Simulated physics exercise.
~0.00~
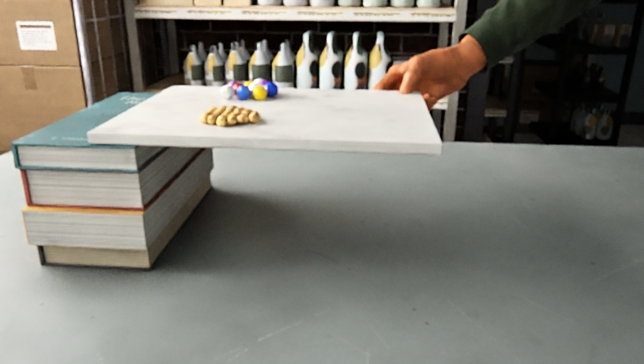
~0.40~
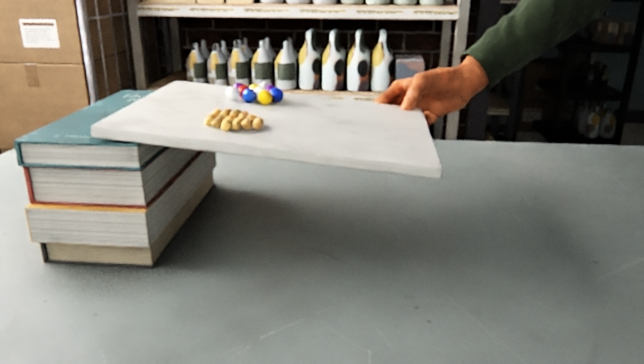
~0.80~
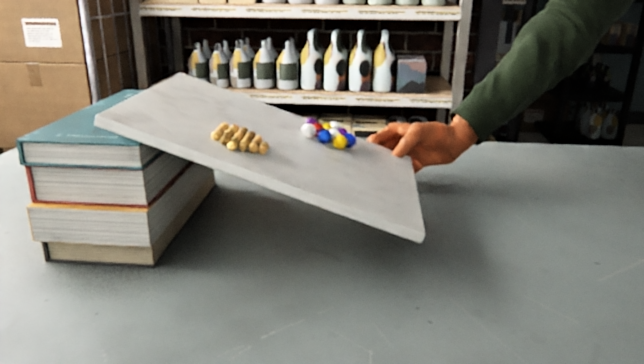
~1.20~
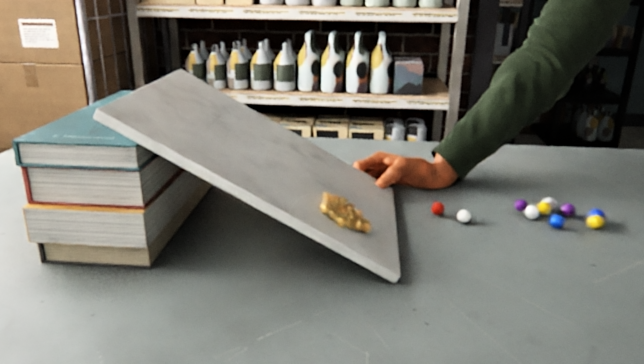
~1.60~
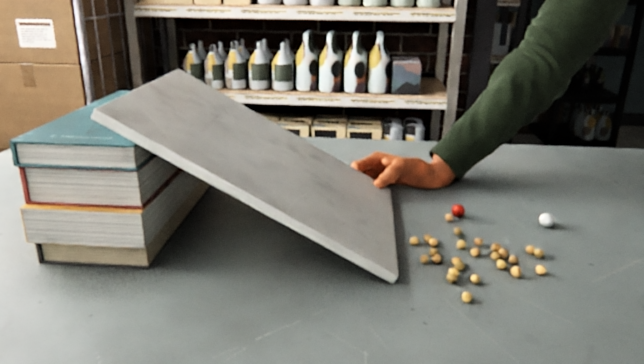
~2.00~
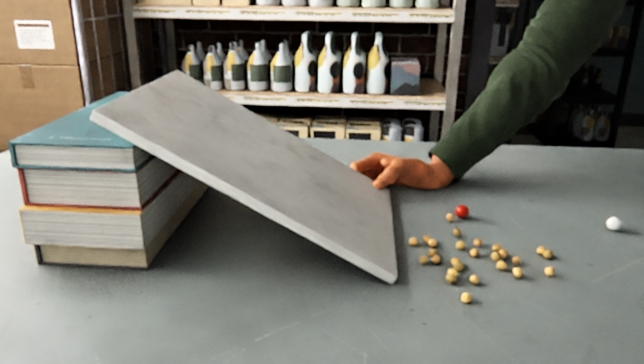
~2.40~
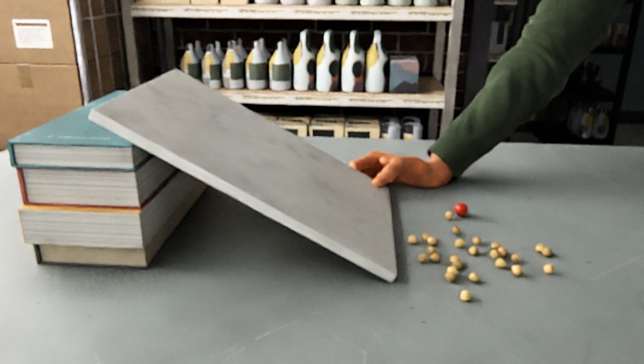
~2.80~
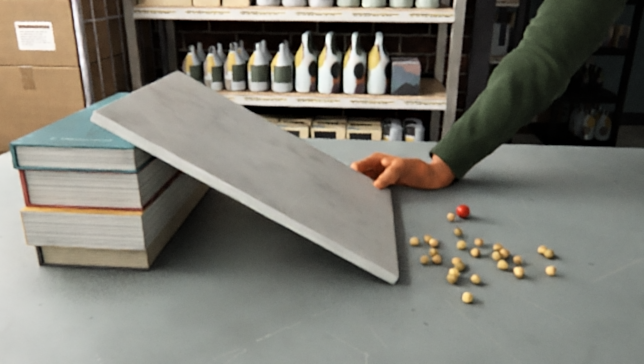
A pale board lies with its left end on a stack of thick books on a grey table, seen from the front and slightly above, with shelves of bottles behind. A hand in a green sleeve holds its right end, and two small heaps sit on top, tan beads nearer and colourful marbles behind. The hand lowers that end to the table, and the marbles roll off rightward first. The tan beads slide down in a clump, then scatter just beyond the board. Finally, most marbles are out of sight, leaving a red one near the beads.
